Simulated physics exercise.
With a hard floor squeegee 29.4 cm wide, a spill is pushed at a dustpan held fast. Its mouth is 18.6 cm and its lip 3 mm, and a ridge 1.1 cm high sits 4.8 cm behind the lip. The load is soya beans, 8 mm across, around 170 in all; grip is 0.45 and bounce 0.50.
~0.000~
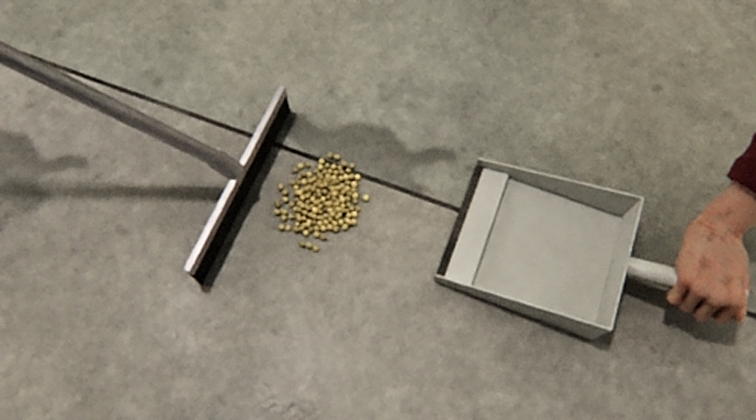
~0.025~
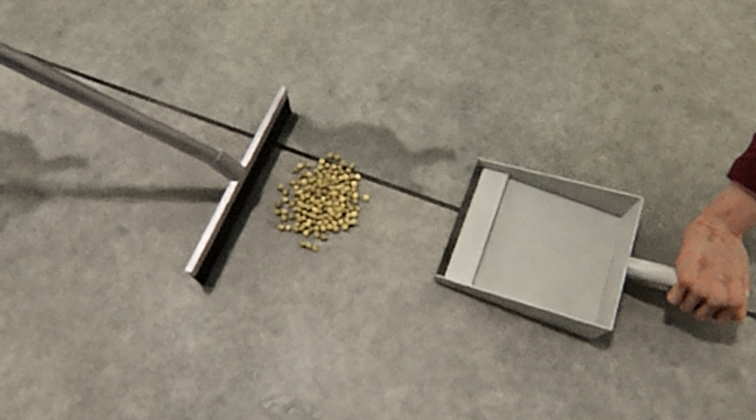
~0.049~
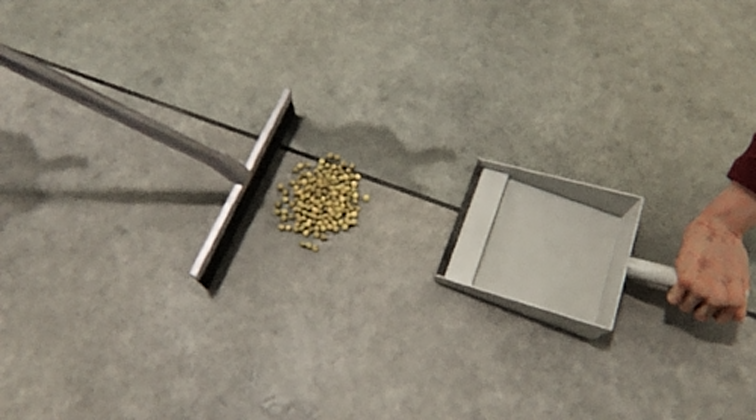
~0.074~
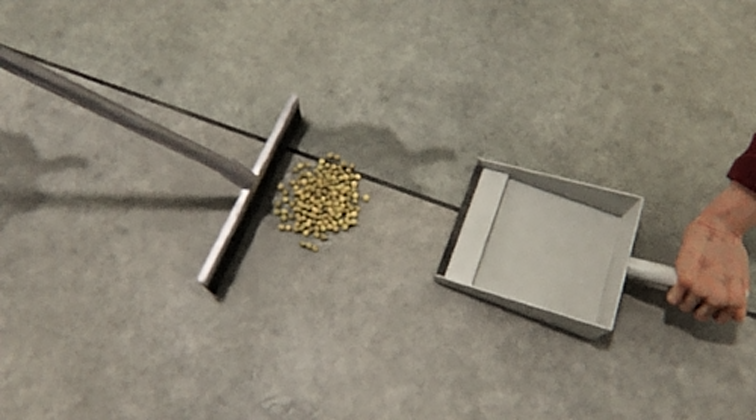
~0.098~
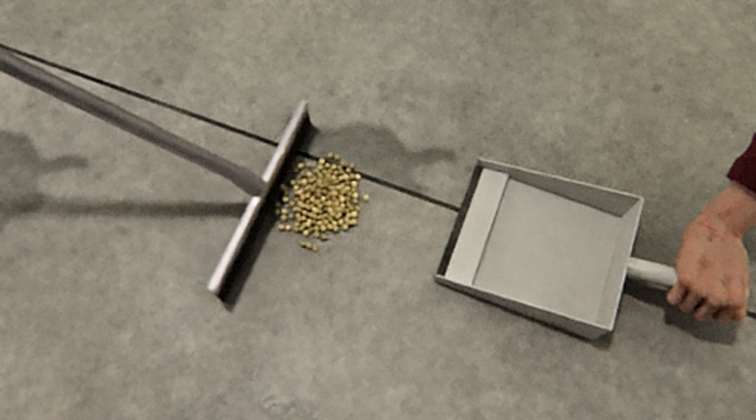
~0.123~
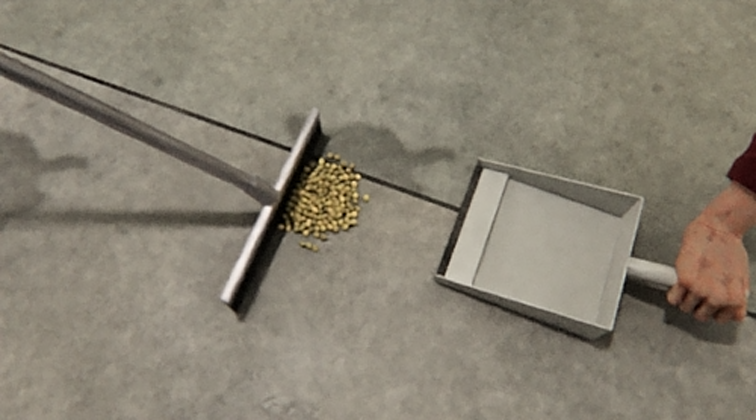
The video shows a squeegee on a long handle sliding rightward and slightly downward across a grey floor until its blade meets a small pile of yellowish beans, while a hand at the right holds a metal dustpan still.
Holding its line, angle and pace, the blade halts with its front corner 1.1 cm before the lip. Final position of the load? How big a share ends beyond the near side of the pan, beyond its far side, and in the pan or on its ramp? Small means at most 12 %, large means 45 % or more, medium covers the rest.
Shares: Past the pan's near side - medium; past the pan's far side - small; in the pan or on its ramp - medium.
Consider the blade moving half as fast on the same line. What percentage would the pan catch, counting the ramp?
Roughly 30 in a hundred.
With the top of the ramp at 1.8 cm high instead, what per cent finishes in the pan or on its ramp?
Estimate: About 35 in a hundred.
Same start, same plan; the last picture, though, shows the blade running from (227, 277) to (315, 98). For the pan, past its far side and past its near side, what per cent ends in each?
Split: Pan = 65, far = 5, near = 10.
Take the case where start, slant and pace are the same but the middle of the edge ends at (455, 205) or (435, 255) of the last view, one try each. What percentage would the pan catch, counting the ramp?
The two tries give about 60 and 55 percent.
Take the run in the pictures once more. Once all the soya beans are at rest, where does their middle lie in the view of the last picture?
Look around (477, 273) in the last picture.
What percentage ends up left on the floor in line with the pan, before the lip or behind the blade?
Roughly 25 in a hundred.
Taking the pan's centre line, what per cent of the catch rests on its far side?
10 per cent.
Then, at 0.27 s, middle of the blade 11 cm from the lip; 0 % over the lip, far side 0 %, near side 25 %.
After 0.36 s, middle of the blade 4 cm from the lip; 0 % over the lip, far side 0 %, near side 30 %.
After 0.59 s, middle of the blade 1 cm from the lip; 45 % over the lip, far side 5 %, near side 35 %.
In the end, at 1.7 s, near side 35 %, far side 5 %, pan 35 %, in front of the lip or behind the blade 25 %.
